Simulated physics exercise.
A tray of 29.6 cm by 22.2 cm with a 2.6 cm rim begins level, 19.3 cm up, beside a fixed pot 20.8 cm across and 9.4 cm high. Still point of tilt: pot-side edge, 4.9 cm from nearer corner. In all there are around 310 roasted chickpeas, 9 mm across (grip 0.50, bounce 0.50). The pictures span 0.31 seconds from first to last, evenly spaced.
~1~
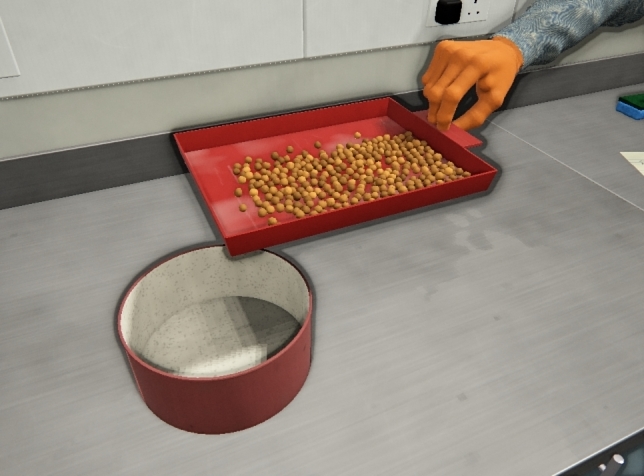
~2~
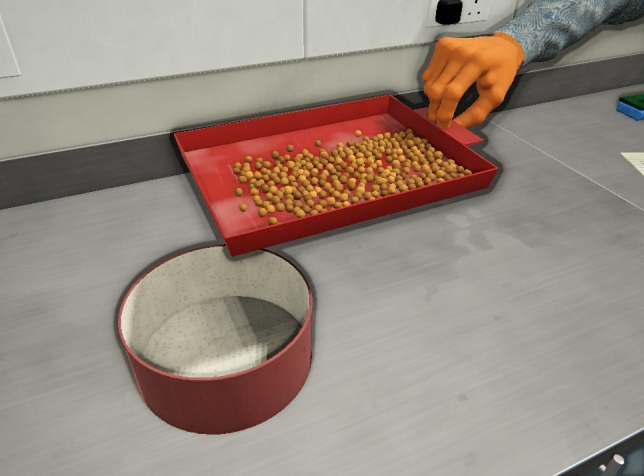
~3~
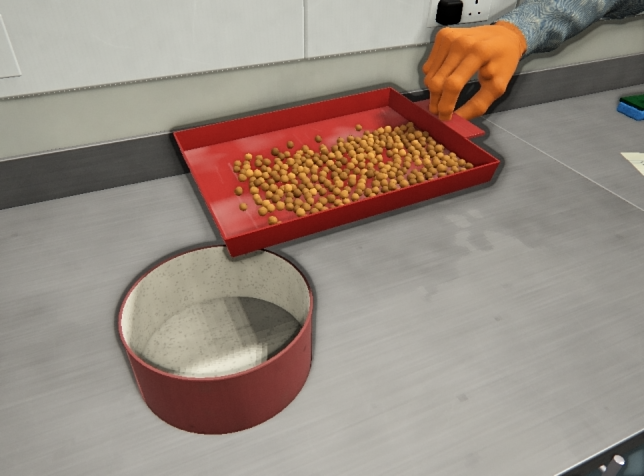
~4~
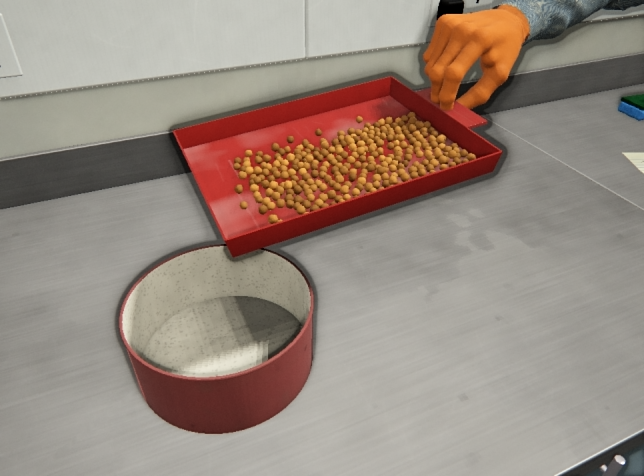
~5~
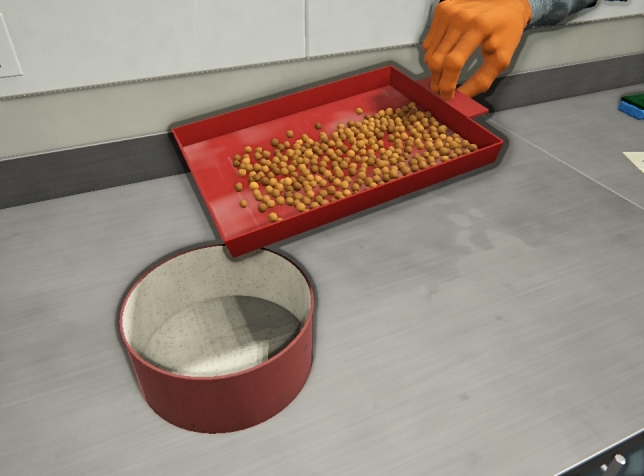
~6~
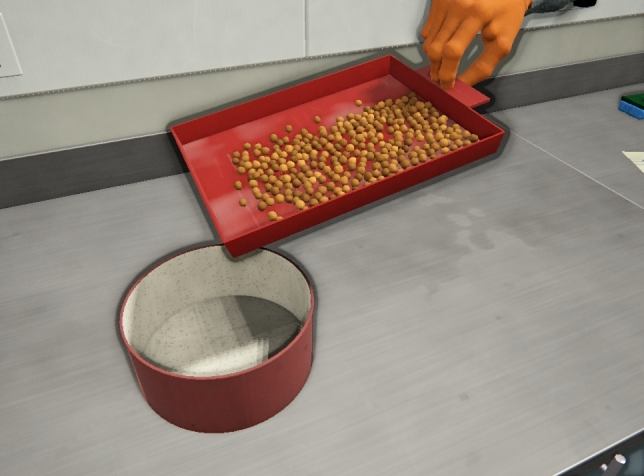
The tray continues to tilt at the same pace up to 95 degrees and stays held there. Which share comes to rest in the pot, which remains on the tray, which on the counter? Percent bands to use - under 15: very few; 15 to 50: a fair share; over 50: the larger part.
Pot - the larger part, tray - very few, counter - very few.
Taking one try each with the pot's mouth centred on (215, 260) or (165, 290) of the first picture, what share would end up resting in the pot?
In order, about 20 and about 75 per cent.
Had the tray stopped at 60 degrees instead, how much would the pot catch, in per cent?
Around 0 in a hundred.
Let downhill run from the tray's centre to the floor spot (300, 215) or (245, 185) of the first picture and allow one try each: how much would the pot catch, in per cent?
Near 70 and 65 per cent, in that order.
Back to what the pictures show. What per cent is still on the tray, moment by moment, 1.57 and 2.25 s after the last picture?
Close to 100 at the first time and 15 at the second.
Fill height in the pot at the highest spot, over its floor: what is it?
2.5 cm.
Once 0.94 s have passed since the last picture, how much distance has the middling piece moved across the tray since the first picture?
About 8 cm.
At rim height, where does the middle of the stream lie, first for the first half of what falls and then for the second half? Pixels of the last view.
Early half: About (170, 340); late half: (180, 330).
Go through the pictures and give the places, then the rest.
In the first picture, tray tilt 0 degrees, front corners at (229, 234) and (491, 169); middle of the pieces at (356, 177); pot at (217, 302).
In the second picture, tray tilt 1 degrees, front corners at (229, 234) and (492, 167); middle of the pieces at (356, 175).
In the third picture, tray tilt 3 degrees, front corners at (229, 235) and (494, 160); middle of the pieces at (357, 171).
In the fourth picture, tray tilt 5 degrees, front corners at (229, 236) and (496, 151), lowest corner left front; middle of the pieces at (357, 165).
In the fifth picture, tray tilt 8 degrees, front corners at (228, 237) and (497, 141), lowest corner left front; middle of the pieces at (357, 159).
In the sixth picture, tray tilt 10 degrees, front corners at (227, 238) and (498, 131), lowest corner left front; middle of the pieces at (357, 153); pot at (219, 301).
Then, 0.94 s after the last picture, tilt 49 degrees; the tray holds 100 %, the pot 0 %.
Then, 1.57 s after the last picture, tilt 76 degrees; the tray holds 100 %, the pot 0 %.
Then, 2.25 s after the last picture, tilt 95 degrees; the tray holds 15 %, the pot 70 %.
In the end, pot 95 %, tray 0 %, counter 5 %.
